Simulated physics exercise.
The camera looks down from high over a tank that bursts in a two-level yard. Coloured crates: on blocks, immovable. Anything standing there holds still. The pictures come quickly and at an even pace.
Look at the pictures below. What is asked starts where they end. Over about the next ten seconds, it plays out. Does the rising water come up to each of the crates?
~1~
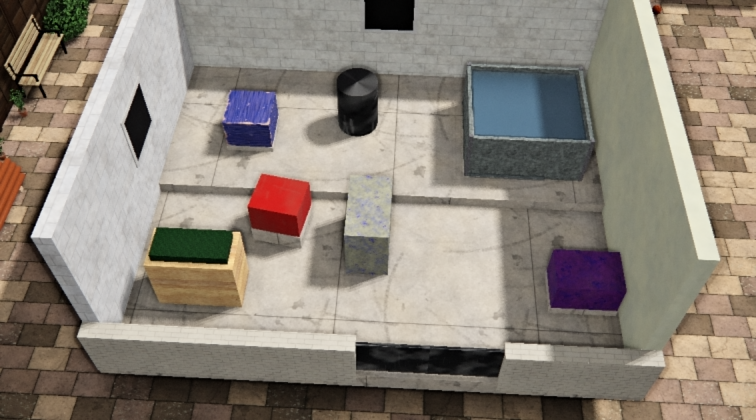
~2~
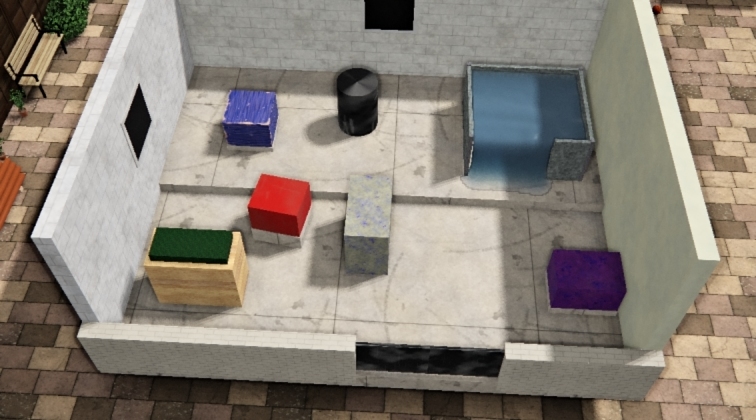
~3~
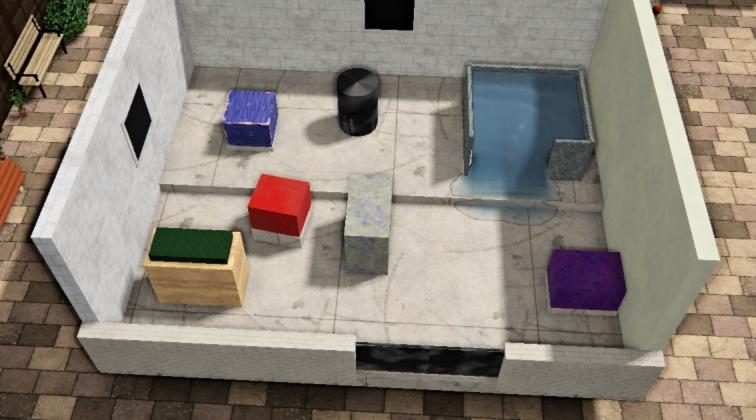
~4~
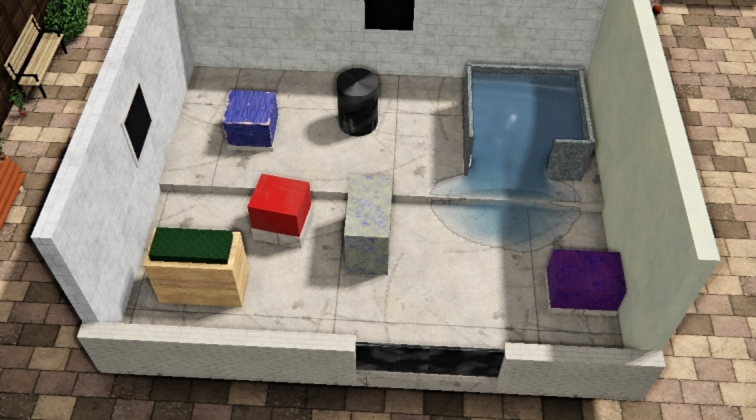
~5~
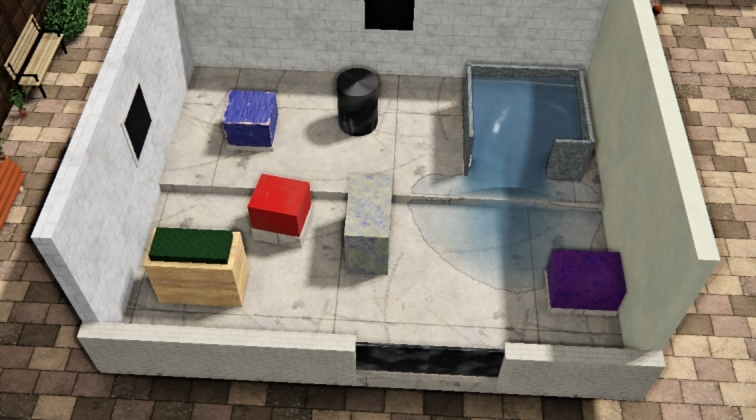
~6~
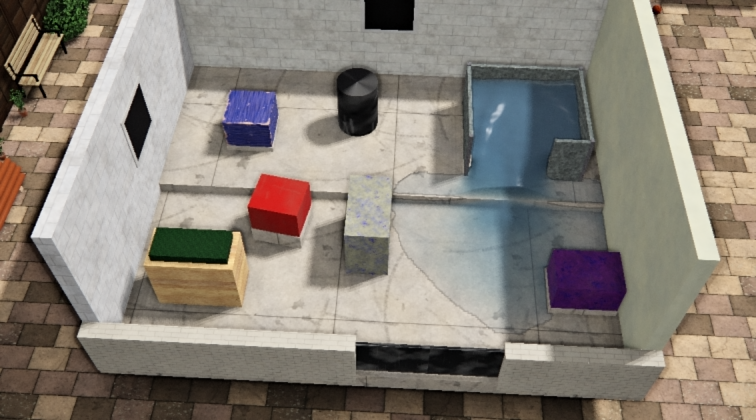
Blue crate: Dry, purple crate: Wet, red crate: Dry.
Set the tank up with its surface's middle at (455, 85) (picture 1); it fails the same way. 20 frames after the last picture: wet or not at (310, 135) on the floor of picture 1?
At that spot: Bone-dry.
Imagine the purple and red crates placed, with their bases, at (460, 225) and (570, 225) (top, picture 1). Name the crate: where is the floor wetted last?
It is the crate marked blue.
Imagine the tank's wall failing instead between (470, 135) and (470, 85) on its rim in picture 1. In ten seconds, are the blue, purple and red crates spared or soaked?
My take: Blue crate gets flooded, purple crate gets flooded and red crate gets flooded.
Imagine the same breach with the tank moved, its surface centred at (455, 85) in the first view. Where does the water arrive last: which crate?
My pick is the blue-painted one.
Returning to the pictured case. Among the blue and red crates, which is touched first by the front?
I reckon it's the red crate.
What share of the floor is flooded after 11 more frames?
Roughly 35 %.
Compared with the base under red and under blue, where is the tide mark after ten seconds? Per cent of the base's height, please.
I'd put it at some 70 % for one and some 0 % for the other, in that order.
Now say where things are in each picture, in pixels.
In the first picture, still water in the tank at (527, 105).
In the second picture, water pours out at (509, 161) and has run to (464, 177).
In the third picture, the front is at (550, 214), out from the gap at (508, 164).
In the fourth picture, water pours out at (508, 165) and has run to (528, 248).
In the fifth picture, the front is at (527, 286), out from the gap at (508, 166).
In the sixth picture, water pours out at (508, 166) and has run to (498, 326).
A moment on, water covers 30 % of the floor; the blue crate not reached, the purple crate water round its plinth, the red crate not reached.
Next, water covers 35 % of the floor; the blue crate not reached, the purple crate water round its plinth, the red crate water round its plinth.
Then, water covers 50 % of the floor; the blue crate not reached, the purple crate water round its plinth, the red crate water round its plinth.
Later, water covers 55 % of the floor; the blue crate not reached, the purple crate water round its plinth, the red crate water round its plinth.
In the end, water covers 55 % of the floor; the blue crate stayed above the water, the purple crate was topped, the red crate stayed above the water.
